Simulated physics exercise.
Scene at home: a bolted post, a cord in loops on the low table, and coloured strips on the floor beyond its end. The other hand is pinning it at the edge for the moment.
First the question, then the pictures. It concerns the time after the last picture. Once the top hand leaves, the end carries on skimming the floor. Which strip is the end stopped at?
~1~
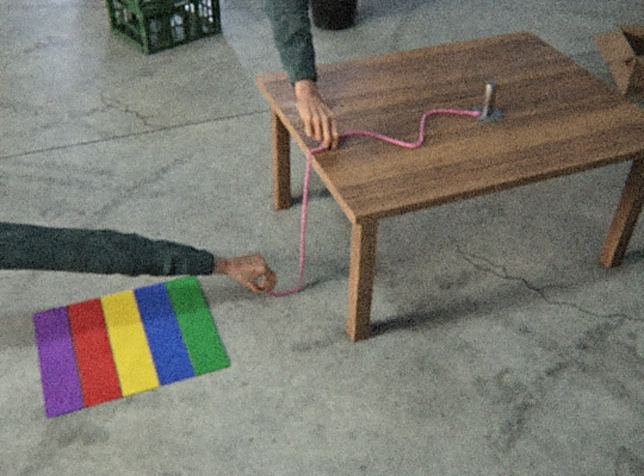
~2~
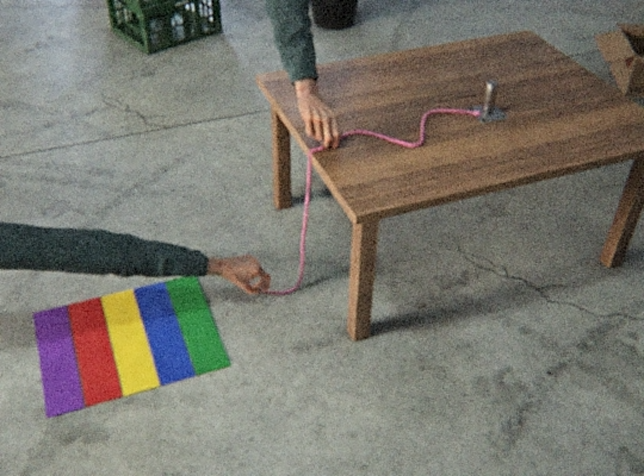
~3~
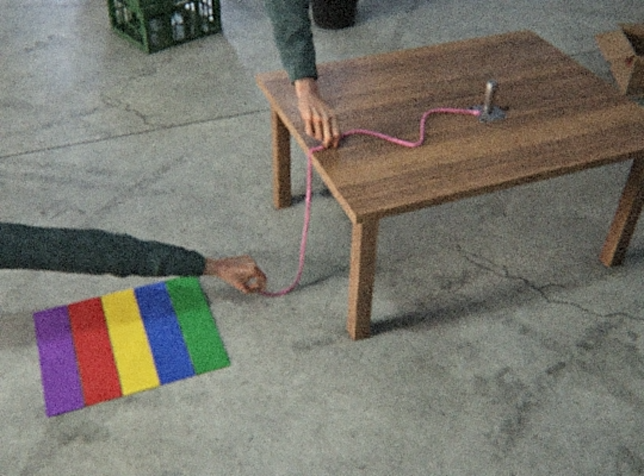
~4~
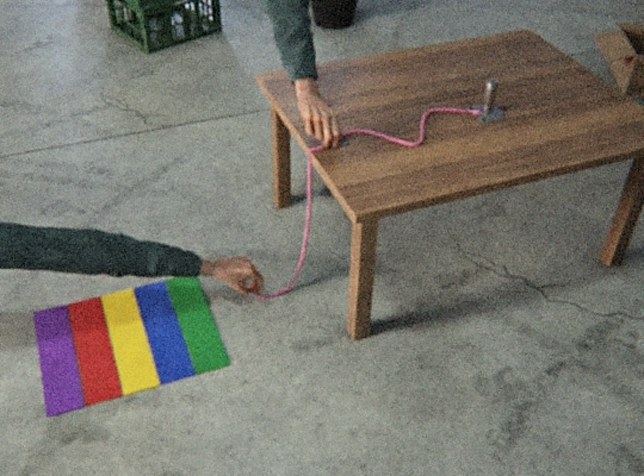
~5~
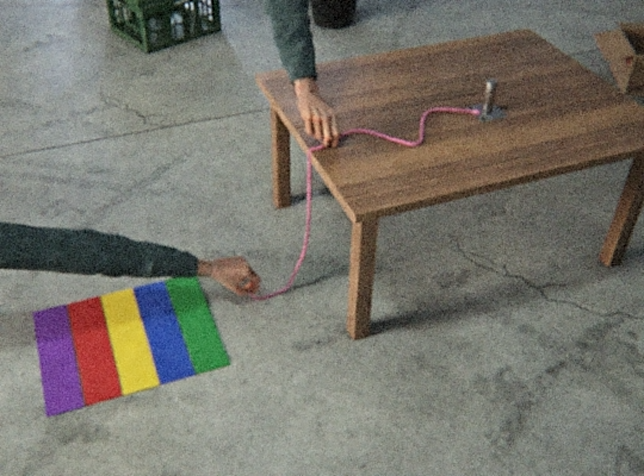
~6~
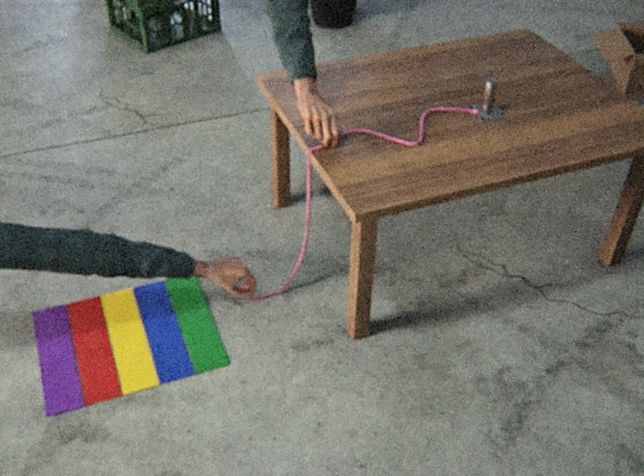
Stopped at red.
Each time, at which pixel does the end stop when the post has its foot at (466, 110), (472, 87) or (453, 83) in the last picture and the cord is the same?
You'd find it around (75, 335), then (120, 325), and finally (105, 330).
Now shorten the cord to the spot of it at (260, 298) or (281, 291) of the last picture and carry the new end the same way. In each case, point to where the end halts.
It would end up close to (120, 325), then close to (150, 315).
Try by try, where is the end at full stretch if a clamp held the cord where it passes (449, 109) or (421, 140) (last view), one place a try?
Pixel positions per try: (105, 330); (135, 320).
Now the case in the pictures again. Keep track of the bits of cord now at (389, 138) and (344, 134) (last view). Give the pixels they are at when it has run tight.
(349, 142) and (304, 159).
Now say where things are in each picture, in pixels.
The first picture shows end (267, 289); green (207, 353); blue (172, 362); yellow (137, 372); red (100, 382); purple (62, 393).
The second picture shows end (261, 290); cord through (447, 111) (422, 140) (361, 132) (310, 160) (305, 223) (301, 275).
The third picture shows end (257, 290).
The fourth picture shows end (254, 291); cord through (446, 110) (422, 139) (360, 131) (310, 159) (308, 221) (297, 274).
The fifth picture shows end (251, 292).
The sixth picture shows end (247, 292); cord through (446, 109) (421, 139) (360, 131) (309, 159) (308, 221) (294, 274).
Early on, end near (146, 318); over blue.
Midway, end near (114, 326); over yellow.
At the end of the slack, end near (95, 331); over red. Over red.
